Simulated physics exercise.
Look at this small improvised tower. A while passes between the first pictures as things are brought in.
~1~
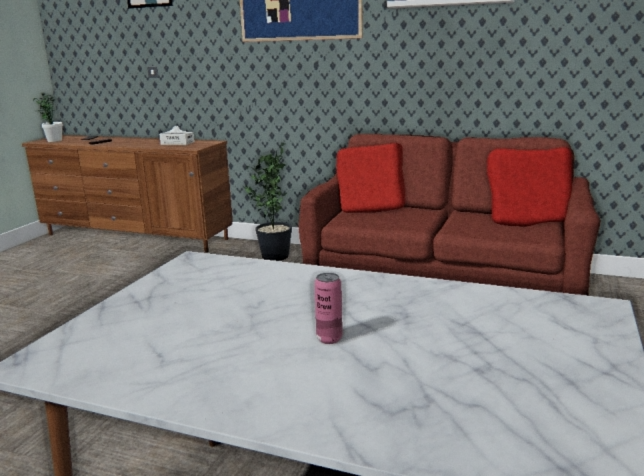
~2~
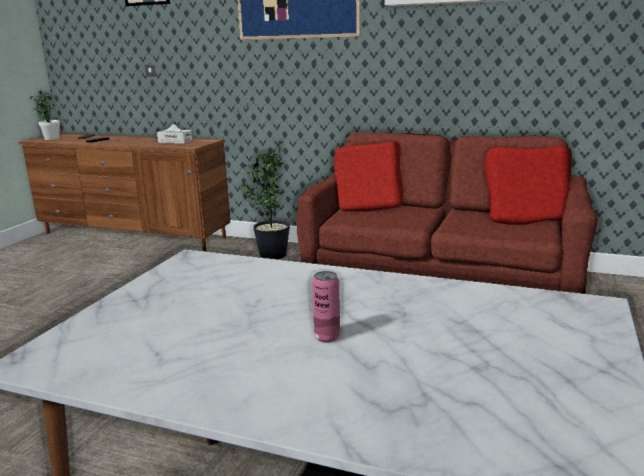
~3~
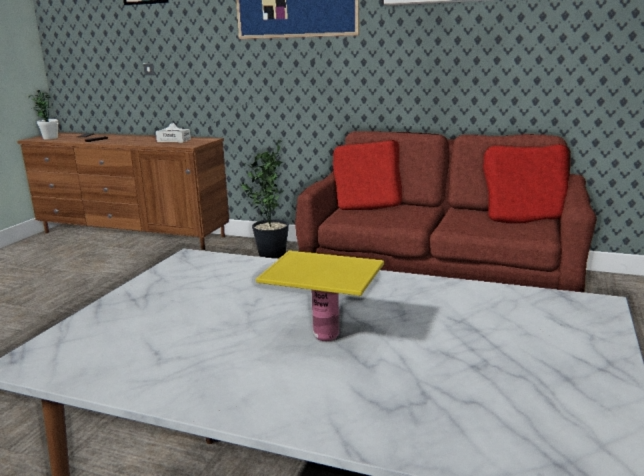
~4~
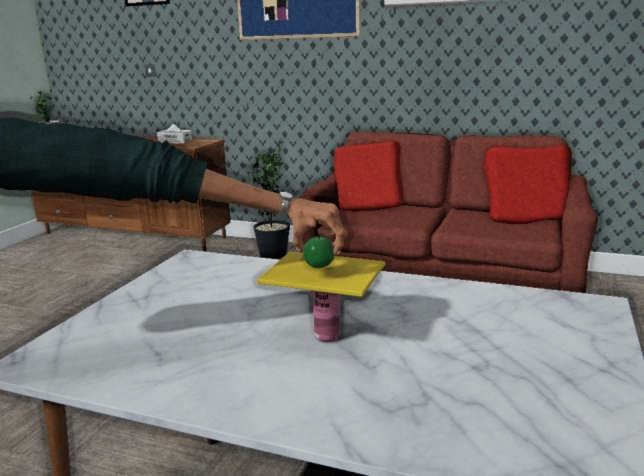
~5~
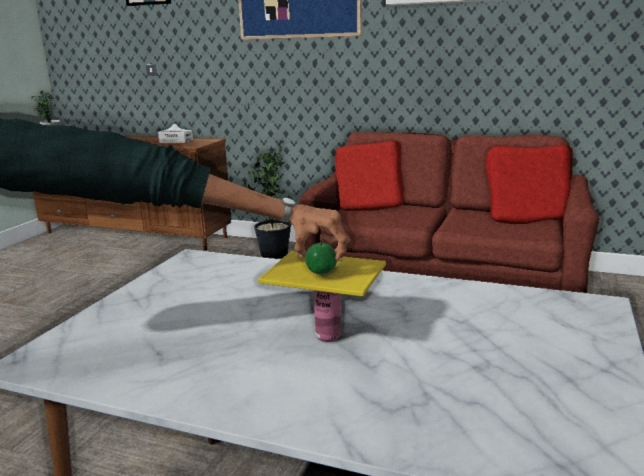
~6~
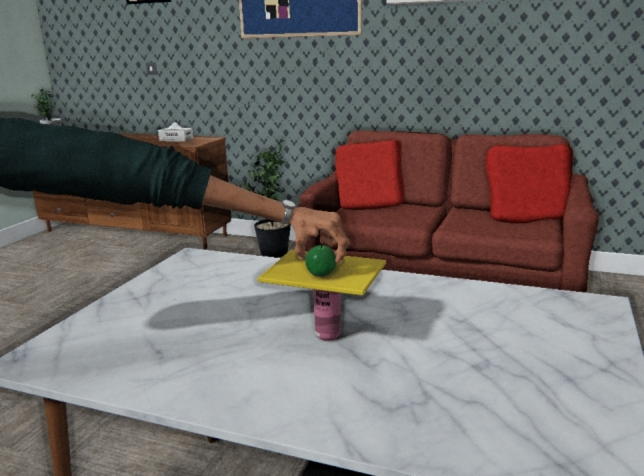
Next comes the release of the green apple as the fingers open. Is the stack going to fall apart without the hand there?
No.
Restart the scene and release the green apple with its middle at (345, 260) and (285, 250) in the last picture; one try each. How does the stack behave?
It does not fall the first time and falls the second time.
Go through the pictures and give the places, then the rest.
In the first picture, the last thing is not in view yet; pink can (329, 309).
In the second picture, the last thing is not in view yet; pink can (326, 307).
In the third picture, the last thing is not in view yet; pink can (326, 306).
In the fourth picture, still above its spot; green apple (319, 252); pink can (327, 307).
In the fifth picture, still above its spot; green apple (321, 259); pink can (328, 307).
In the sixth picture, set down, still held; green apple (321, 261); pink can (327, 305).
Then, 0.20 s later than the last frame, all is still.
Then, 0.50 s later than the last frame, green apple resting near (321, 261).
When it is over, all 3 as before. End places, in pixels of the last picture, green apple near (321, 261). The stack stays up.
